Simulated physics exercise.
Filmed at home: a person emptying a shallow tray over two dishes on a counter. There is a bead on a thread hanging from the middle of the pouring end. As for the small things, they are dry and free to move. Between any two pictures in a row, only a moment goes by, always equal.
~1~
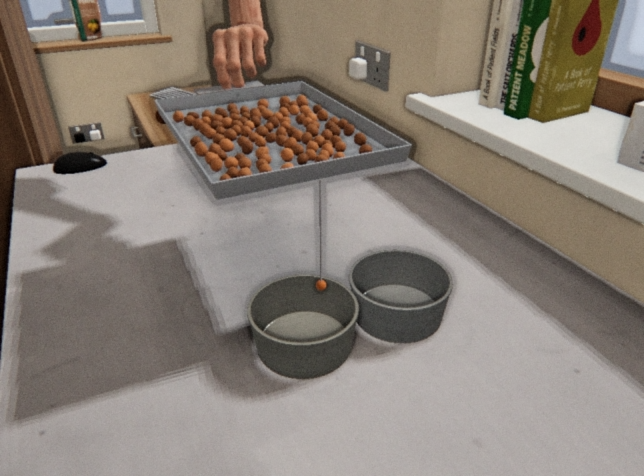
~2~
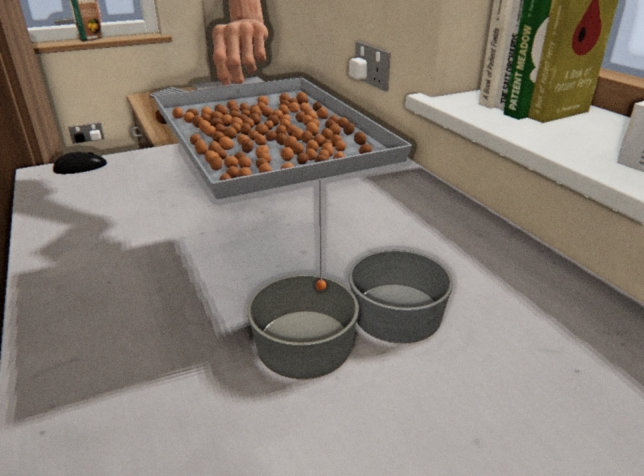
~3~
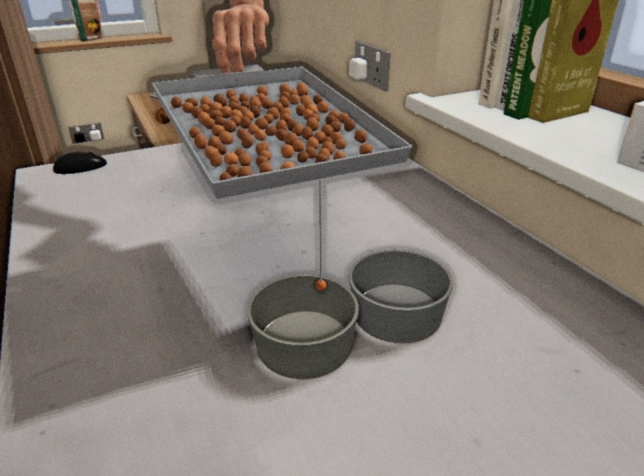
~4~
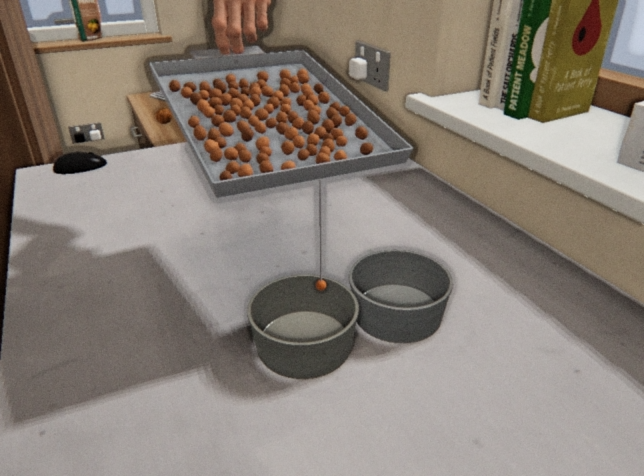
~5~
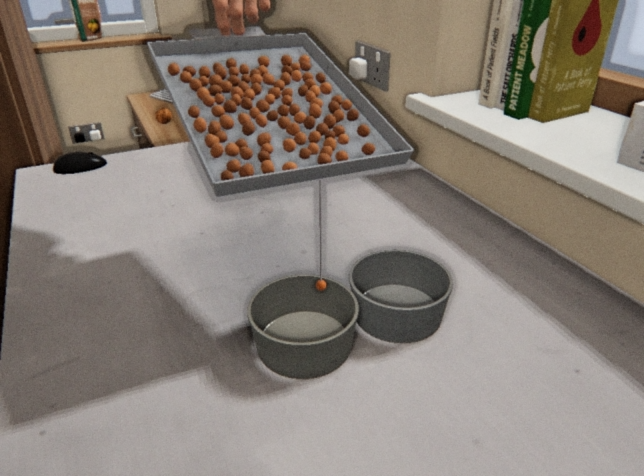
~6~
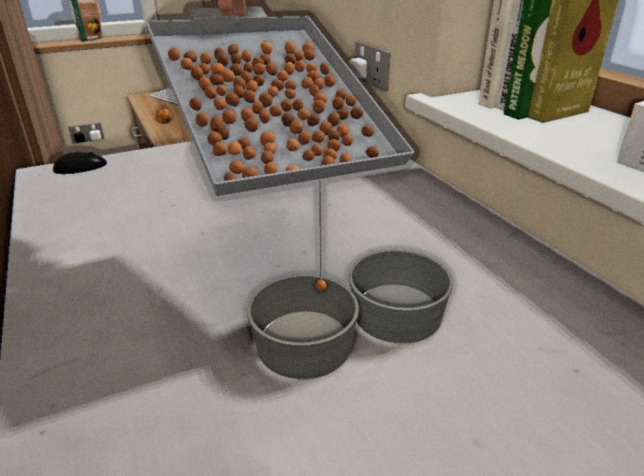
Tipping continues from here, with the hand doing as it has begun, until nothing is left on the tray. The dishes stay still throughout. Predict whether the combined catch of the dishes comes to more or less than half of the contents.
Most likely the dishes will collect not even half of it.
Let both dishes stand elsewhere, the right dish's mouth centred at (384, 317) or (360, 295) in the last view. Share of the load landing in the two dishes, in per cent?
Around 80 and around 30 per cent, in that order.
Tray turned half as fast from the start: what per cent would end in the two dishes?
I'd put it at some 30 per cent.
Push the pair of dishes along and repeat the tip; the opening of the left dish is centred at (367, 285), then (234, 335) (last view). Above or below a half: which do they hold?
Well, it comes to a lesser portion at first and a lesser portion after that.
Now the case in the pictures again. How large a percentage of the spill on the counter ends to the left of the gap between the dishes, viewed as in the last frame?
I'd put it at around 30 per cent.
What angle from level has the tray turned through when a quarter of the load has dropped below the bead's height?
It is at around 110 degrees by then.
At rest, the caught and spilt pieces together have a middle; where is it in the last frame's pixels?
The centre ends up roughly at (399, 370).
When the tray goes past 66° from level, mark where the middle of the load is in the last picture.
Around (321, 131).
Soon after the last picture, tray tipped steeply; nearly all on the tray; a stray few outside both; a small part in the air.
A little later, tray tipped past a quarter turn; about half on the tray; a stray few in the right dish; a small part outside both; about a quarter in the air.
Later still, tray tipped past a quarter turn; a small part in the left dish; about a quarter in the right dish; about two thirds outside both.
At rest, tray tipped past a quarter turn; a small part in the left dish; about a quarter in the right dish; about two thirds outside both.
